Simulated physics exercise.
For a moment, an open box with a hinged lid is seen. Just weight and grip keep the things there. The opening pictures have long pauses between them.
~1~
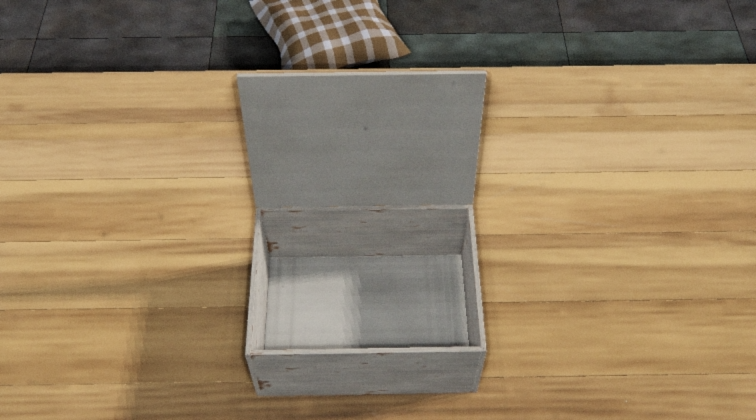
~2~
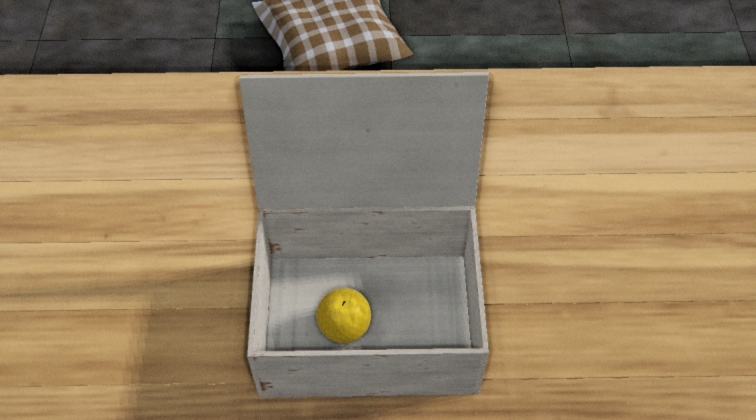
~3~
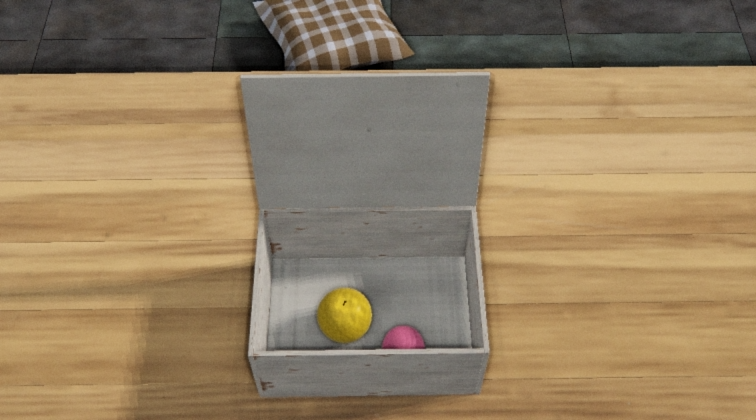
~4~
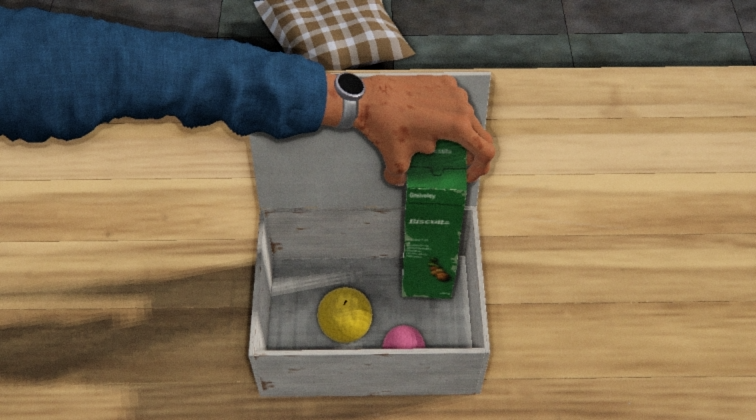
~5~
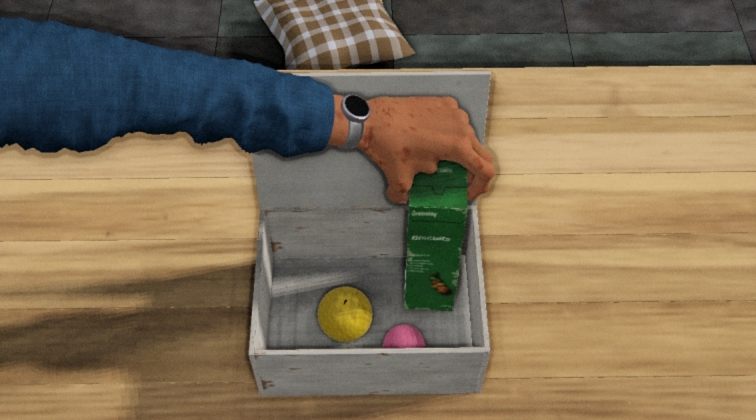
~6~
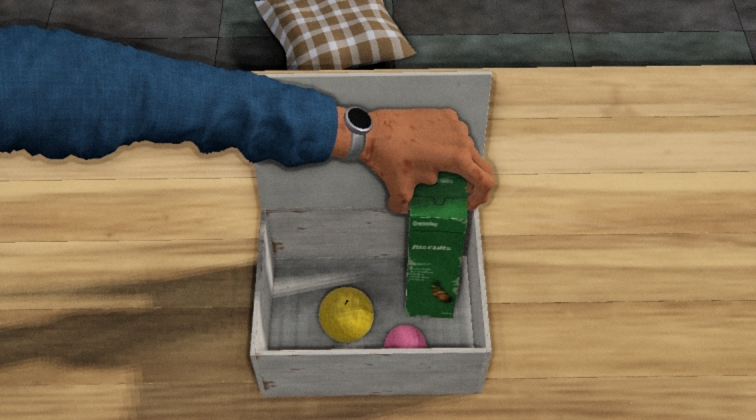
Hand in blue sleeve lowering a green carton into an open hinged box, after a yellow ball and pink ball appear inside.
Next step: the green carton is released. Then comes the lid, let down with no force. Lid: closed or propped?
Sure enough, it stays open.
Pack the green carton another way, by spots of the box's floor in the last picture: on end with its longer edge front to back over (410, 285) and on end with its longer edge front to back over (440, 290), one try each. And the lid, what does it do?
On the first try the lid remains open; on the second it remains open.
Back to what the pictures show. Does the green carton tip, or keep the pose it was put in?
Looking at the last picture, the green carton is left as set.
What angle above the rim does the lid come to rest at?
The lid sits around 80° above the rim.
Then, 1.10 s later than the last frame, lid starting down.
Then, 1.70 s later than the last frame, lid 80° above the rim.
Then, 4.00 s later than the last frame, lid 79° above the rim.
When it is over, lid 79° above the rim; all 3 as before. End places, in pixels of the last picture, green carton near (433, 247).
